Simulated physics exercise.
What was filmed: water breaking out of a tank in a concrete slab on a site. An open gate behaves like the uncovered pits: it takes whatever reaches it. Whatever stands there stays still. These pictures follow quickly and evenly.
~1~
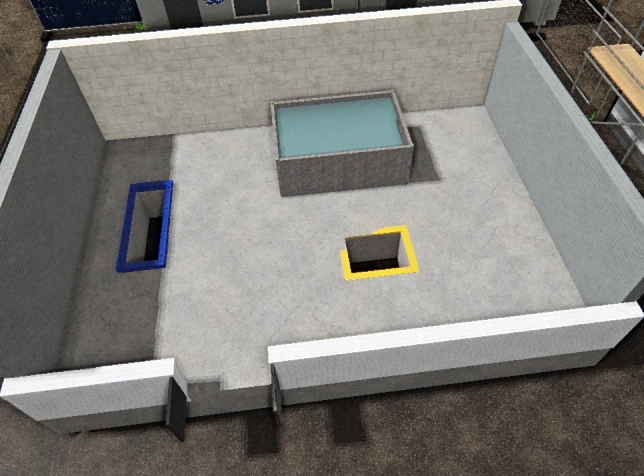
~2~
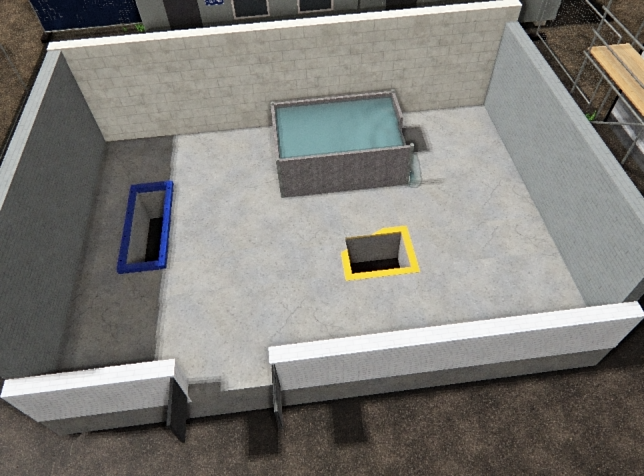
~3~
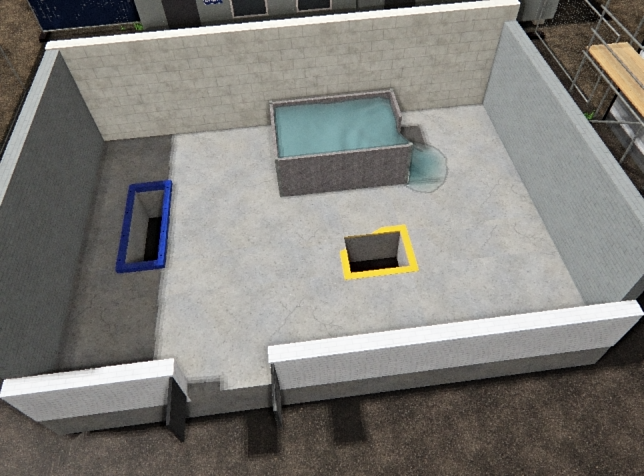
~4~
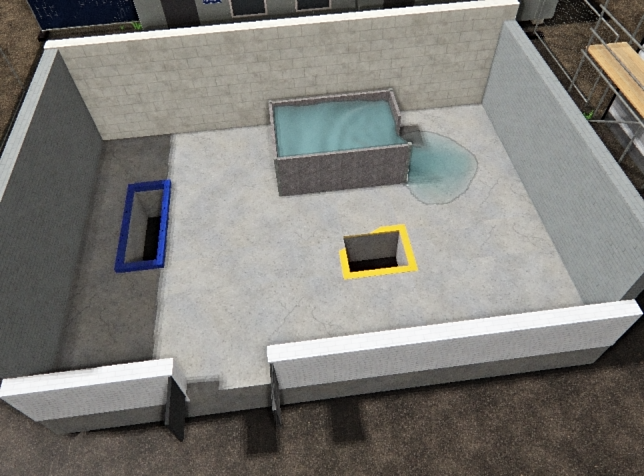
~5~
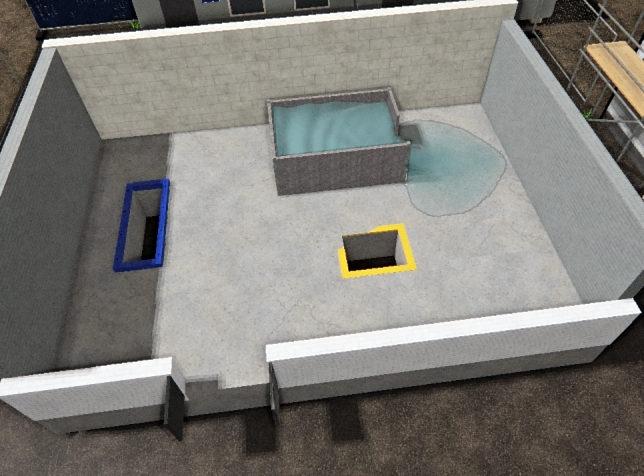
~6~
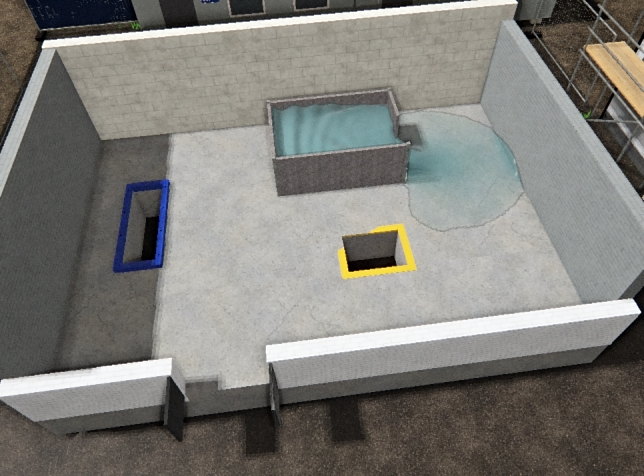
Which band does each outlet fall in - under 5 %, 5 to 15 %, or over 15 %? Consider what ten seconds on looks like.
Bands: The gate is in the under 5 % band; the blue pit is in the under 5 % band; the yellow pit is in the 5 to 15 % band.
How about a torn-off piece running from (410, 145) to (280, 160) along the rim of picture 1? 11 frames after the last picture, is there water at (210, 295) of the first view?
It would be soaked.
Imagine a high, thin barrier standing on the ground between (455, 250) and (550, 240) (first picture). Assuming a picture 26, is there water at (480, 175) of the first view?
Submerged.
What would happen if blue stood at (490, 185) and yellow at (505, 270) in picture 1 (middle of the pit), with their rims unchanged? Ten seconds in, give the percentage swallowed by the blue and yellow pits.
Blue gets 45 in a hundred; yellow gets 14 in a hundred.
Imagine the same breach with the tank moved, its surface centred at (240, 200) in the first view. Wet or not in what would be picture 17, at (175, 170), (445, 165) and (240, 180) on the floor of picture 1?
Unflooded - soaked - unflooded.
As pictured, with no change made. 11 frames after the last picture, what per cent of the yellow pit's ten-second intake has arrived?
Estimated share: About 0 %.
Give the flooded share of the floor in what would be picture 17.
I'd estimate some 20 per cent.
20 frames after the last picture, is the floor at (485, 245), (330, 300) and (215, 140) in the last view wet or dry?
Point by point: Swamped; swamped; unwetted.
A moment on, water covers 20 % of the floor; the gate 0 %, the blue pit 0 %, the yellow pit 0 %.
Next, water covers 20 % of the floor; the gate 0 %, the blue pit 0 %, the yellow pit 0 %.
Then, water covers 40 % of the floor; the gate 0 %, the blue pit 0 %, the yellow pit 0 %.
Later, water covers 75 % of the floor; the gate 0 %, the blue pit 0 %, the yellow pit 3 %.
In the end, water covers 90 % of the floor; the gate 1 %, the blue pit 0 %, the yellow pit 8 %.
